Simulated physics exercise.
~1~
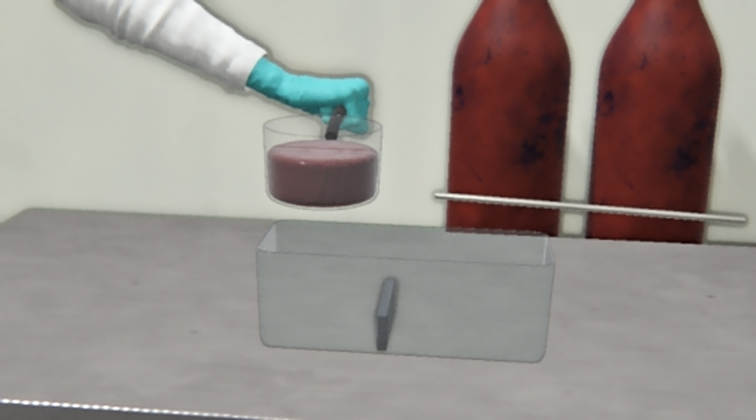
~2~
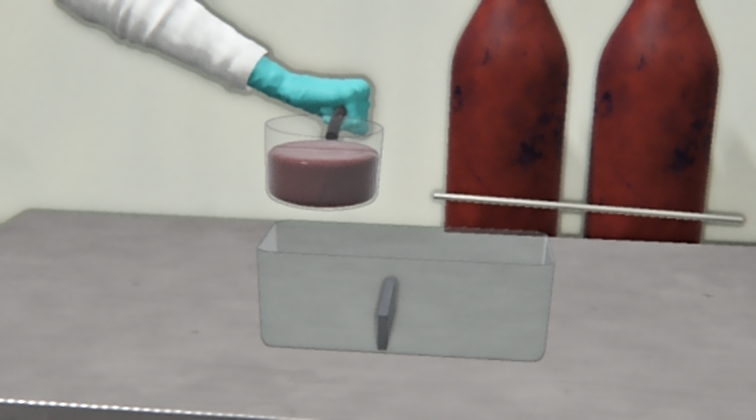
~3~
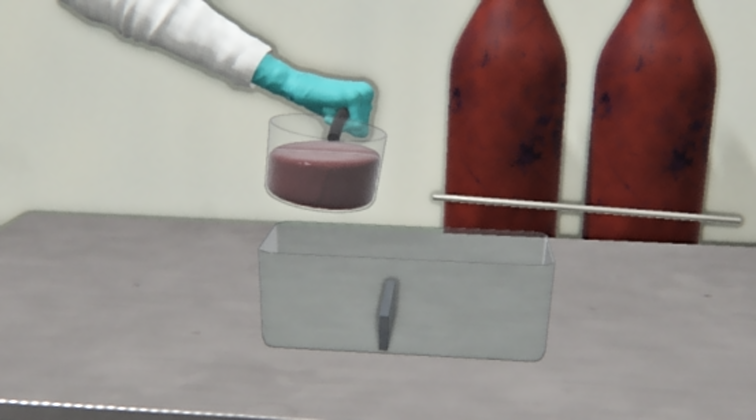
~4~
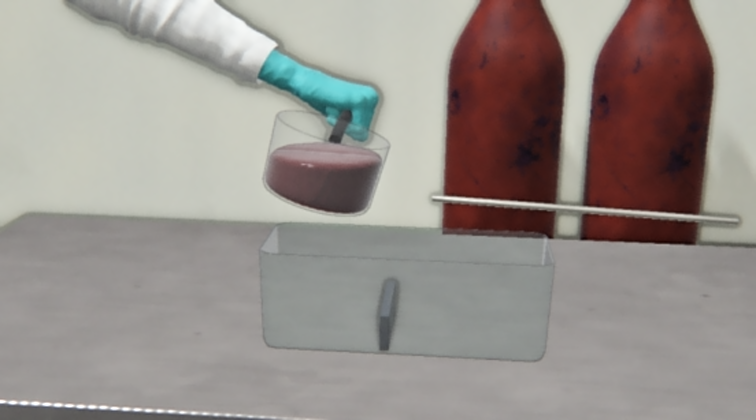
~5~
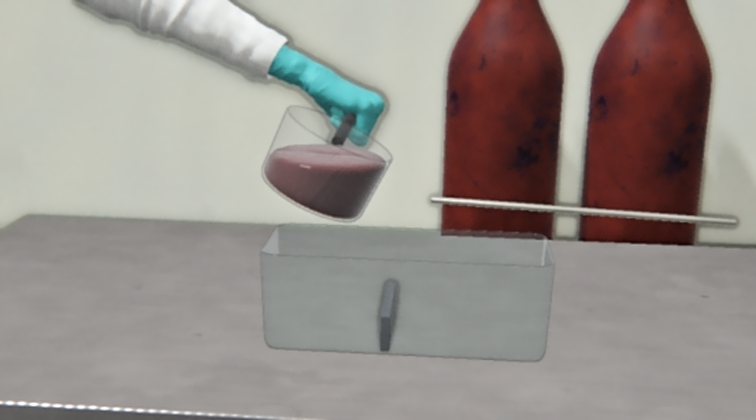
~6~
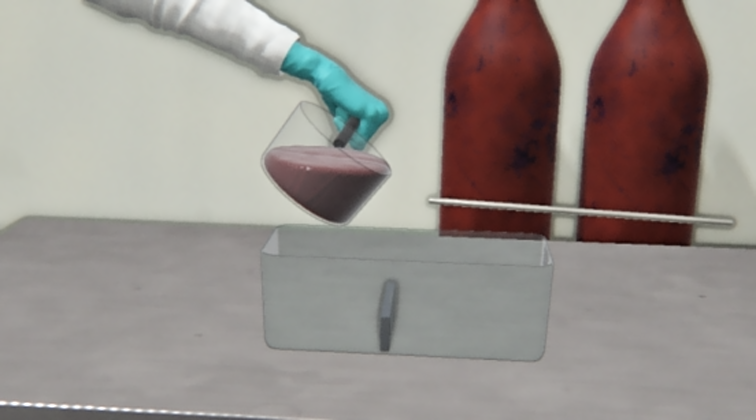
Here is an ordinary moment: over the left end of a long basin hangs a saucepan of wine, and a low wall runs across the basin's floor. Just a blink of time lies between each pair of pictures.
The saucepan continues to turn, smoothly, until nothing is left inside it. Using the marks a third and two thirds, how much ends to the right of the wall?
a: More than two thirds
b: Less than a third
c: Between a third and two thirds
More than two thirds.
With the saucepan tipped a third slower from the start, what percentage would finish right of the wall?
Roughly 85 in a hundred.
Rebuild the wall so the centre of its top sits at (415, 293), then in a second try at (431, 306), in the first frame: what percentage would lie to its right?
Result: 35 % first, 20 % second.
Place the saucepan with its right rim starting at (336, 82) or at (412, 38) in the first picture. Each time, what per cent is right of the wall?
In order, some 35 and 90 percent.
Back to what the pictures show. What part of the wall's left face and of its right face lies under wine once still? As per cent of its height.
Left near 20; right near 60.
A moment on, the saucepan is tipped on its side and 37 per cent is still to pour, 0 is left of the wall and 36 right of it.
Next, the saucepan is tipped right over and 8 per cent is still to pour, 16 is left of the wall and 73 right of it.
Then the saucepan is tipped right over and 0 per cent is still to pour, 18 is left of the wall and 81 right of it.
Later the saucepan is tipped right over and 0 per cent is still to pour, 17 is left of the wall and 82 right of it.
At rest 17 per cent lies left of the wall, 82 right of it and 0 outside.
